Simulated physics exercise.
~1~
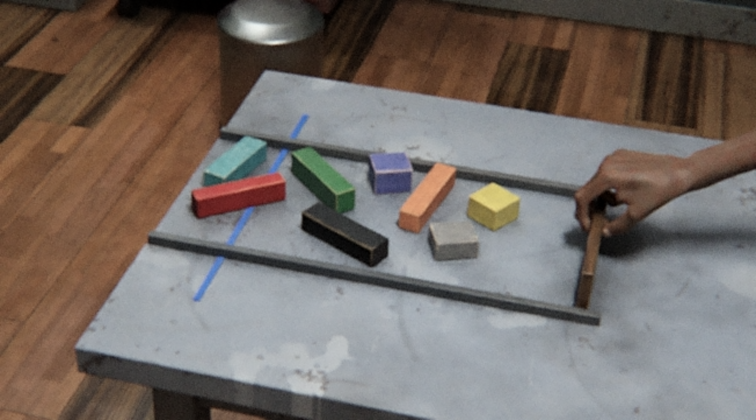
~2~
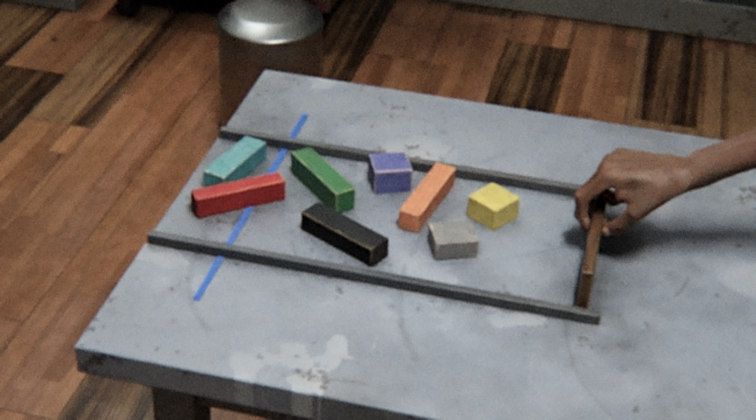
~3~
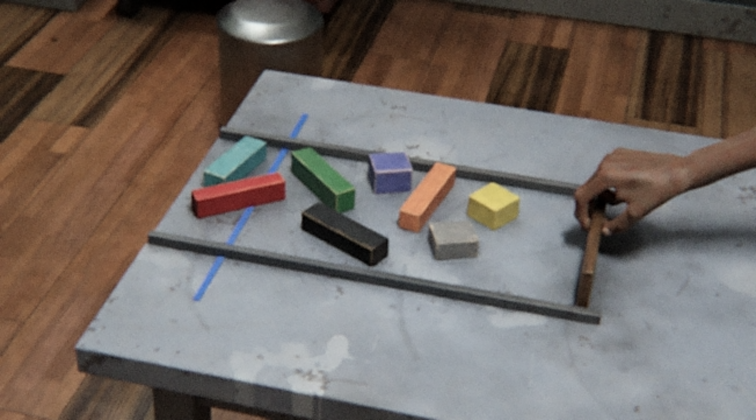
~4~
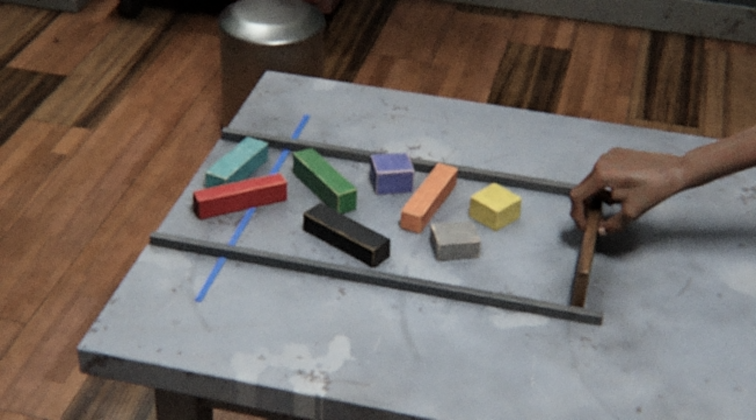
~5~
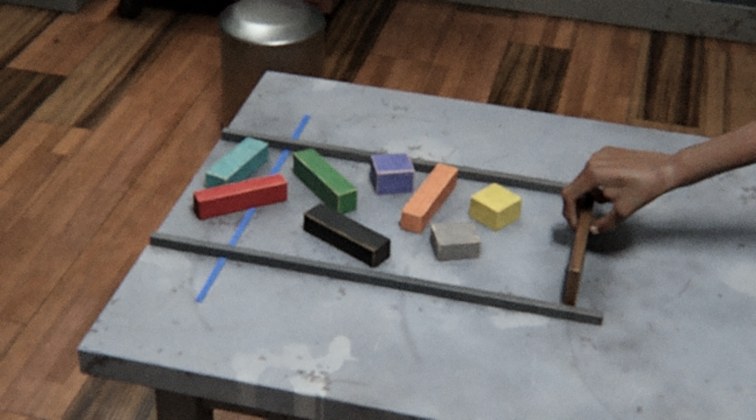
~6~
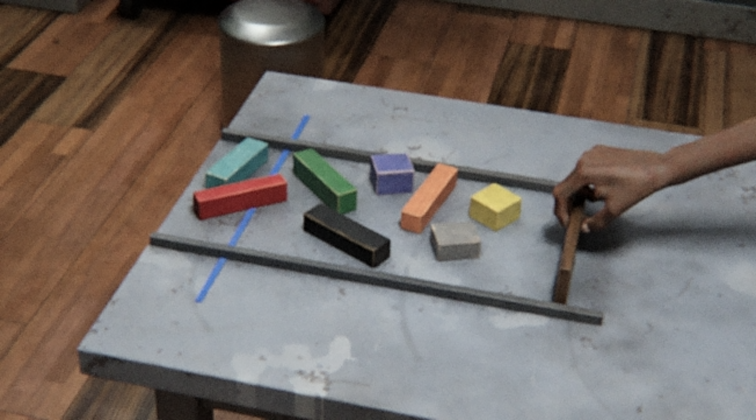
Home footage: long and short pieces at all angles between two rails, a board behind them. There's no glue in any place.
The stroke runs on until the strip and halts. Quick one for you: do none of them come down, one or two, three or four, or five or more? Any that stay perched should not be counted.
Three or four of them come down.
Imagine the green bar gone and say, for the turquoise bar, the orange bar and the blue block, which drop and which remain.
The turquoise bar falls; the orange bar holds on; the blue block is kept.
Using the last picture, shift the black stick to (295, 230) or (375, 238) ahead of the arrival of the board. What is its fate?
At the first spot the black stick hangs on; at the second it hangs on.
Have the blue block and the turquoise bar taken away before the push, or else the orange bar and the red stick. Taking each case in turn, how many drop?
Result: 1, then 0.
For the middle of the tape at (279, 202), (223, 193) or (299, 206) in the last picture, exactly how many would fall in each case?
Try by try, 2, 6 and 1.
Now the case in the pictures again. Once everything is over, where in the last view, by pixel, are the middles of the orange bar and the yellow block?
Final positions - orange bar around (226, 163), yellow block around (250, 173).
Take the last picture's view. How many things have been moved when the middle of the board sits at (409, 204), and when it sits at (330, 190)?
By then 5, and later 8.
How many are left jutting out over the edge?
You'd get 2.
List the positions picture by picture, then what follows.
Turquoise bar (236, 164); red stick (239, 195); green bar (323, 180); board (596, 235); tape (257, 197), in the first frame.
Red stick (239, 195); yellow block (493, 206), in the second frame.
Green bar (323, 180); orange bar (428, 196), in the third frame.
Turquoise bar (237, 165); blue block (392, 173), in the fourth frame.
Red stick (241, 196); grey block (455, 241), in the fifth frame.
Turquoise bar (237, 166); red stick (241, 196); green bar (325, 181); board (575, 231); tape (259, 198), in the sixth frame.
Early on, none off yet; turquoise bar at rest near (237, 166); red stick at rest near (241, 196); green bar at rest near (325, 181).
A while later, none off yet; turquoise bar at rest near (237, 166); red stick at rest near (241, 196); green bar travelled a little near (302, 175).
Further along, none off yet; turquoise bar leaning a little near (192, 159); red stick travelled about its own width near (181, 199); green bar travelled about its own width near (226, 162).
Finally, the number that fall off is three or four; lost, green bar, red stick and turquoise bar.
